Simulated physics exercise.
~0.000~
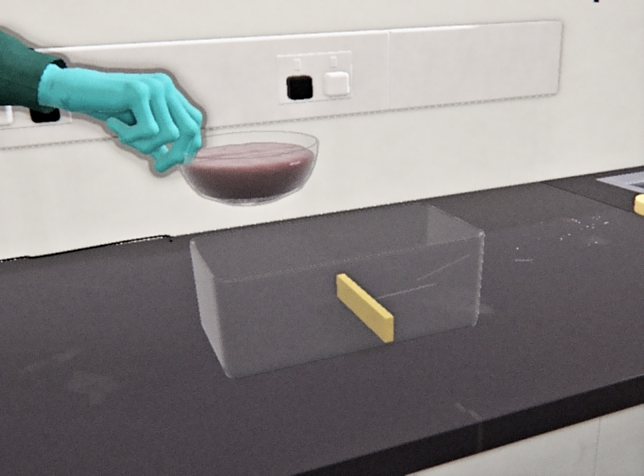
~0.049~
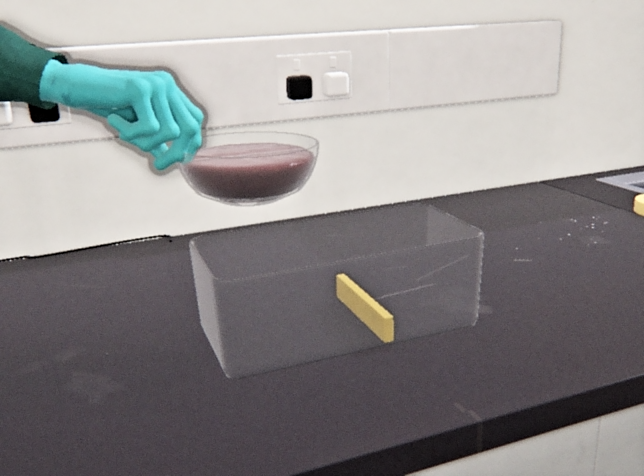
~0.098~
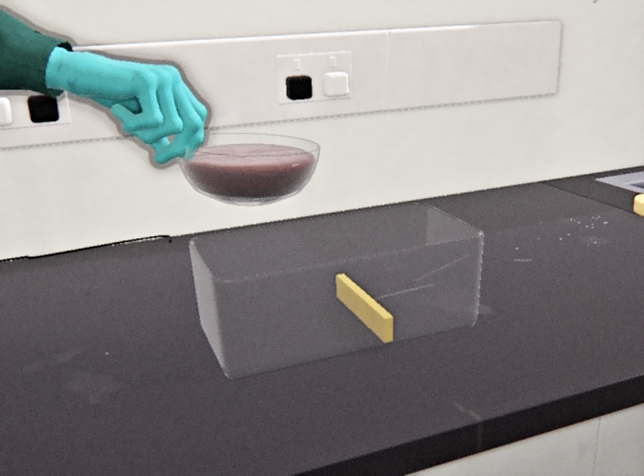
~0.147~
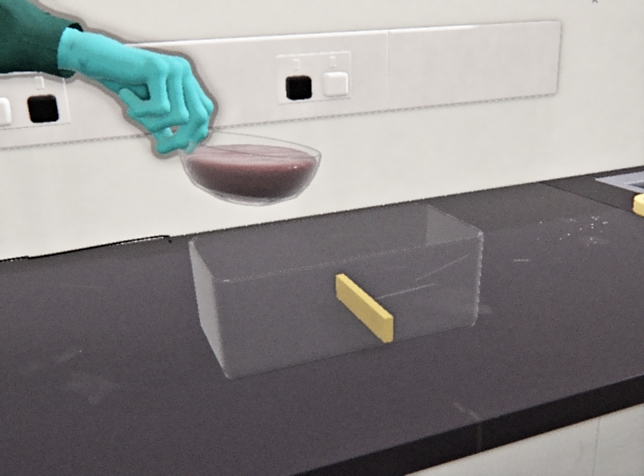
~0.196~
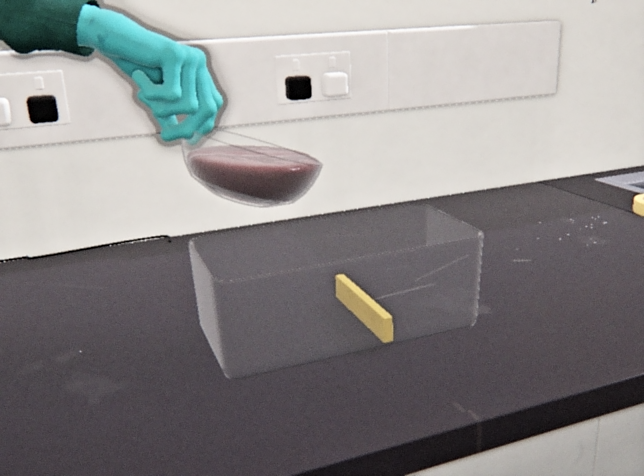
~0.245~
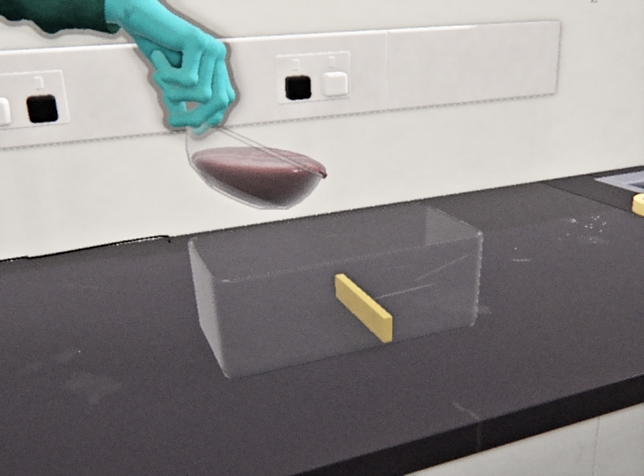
In this clip, a teal-gloved hand holds a clear round bowl of dark red wine above an empty, transparent oblong basin with a yellow divider, then gradually tilts the bowl rightward until the wine reaches its lowered rim.
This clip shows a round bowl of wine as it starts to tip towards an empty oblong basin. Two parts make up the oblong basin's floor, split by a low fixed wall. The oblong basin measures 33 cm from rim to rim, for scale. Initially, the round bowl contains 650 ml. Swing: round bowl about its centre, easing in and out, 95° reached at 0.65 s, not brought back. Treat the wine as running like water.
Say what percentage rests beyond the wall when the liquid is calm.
Roughly 33 per cent rests beyond the wall.
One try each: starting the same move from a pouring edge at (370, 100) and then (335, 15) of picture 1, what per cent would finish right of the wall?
In turn about 75 and 65 per cent.
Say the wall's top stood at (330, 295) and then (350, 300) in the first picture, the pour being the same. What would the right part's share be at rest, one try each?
Around 75 and 55 percent, in that order.
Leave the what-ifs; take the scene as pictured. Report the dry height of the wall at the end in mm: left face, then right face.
Close to 20 mm left and close to 22 mm right.
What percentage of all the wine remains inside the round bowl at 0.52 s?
14 %.
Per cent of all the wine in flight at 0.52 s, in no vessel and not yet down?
22 %.
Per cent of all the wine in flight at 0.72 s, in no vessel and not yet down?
It comes to some 3 percent of the total.
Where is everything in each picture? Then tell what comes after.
The first picture shows tilt 0°; pouring edge (313, 138); surface from (180, 163) to (309, 148); the oblong basin's rim runs from (201, 261) to (454, 219); the wall's top is at (363, 296).
The second picture shows tilt 1°; pouring edge (313, 140); surface from (180, 162) to (309, 149).
The third picture shows tilt 5°; pouring edge (315, 144); surface from (181, 159) to (310, 151).
The fourth picture shows tilt 12°; pouring edge (316, 152); surface from (183, 157) to (311, 153).
The fifth picture shows tilt 20°; pouring edge (317, 162); surface from (186, 156) to (314, 155).
The sixth picture shows tilt 30°; pouring edge (316, 174); surface from (191, 158) to (307, 164); 6 per cent is over the edge.
Then, 0.52 s in, the tilt is 85° and 13 per cent is still to pour, 36 is left of the wall and 27 right of it.
Then, 0.72 s in, the tilt is 95° and 1 per cent is still to pour, 61 is left of the wall and 35 right of it.
Then, 0.92 s in, the tilt is 95° and 0 per cent is still to pour, 64 is left of the wall and 33 right of it.
Then, 1.15 s in, the tilt is 95° and 0 per cent is still to pour, 65 is left of the wall and 33 right of it.
Finally, 65 per cent lies left of the wall, 33 right of it and 2 outside.
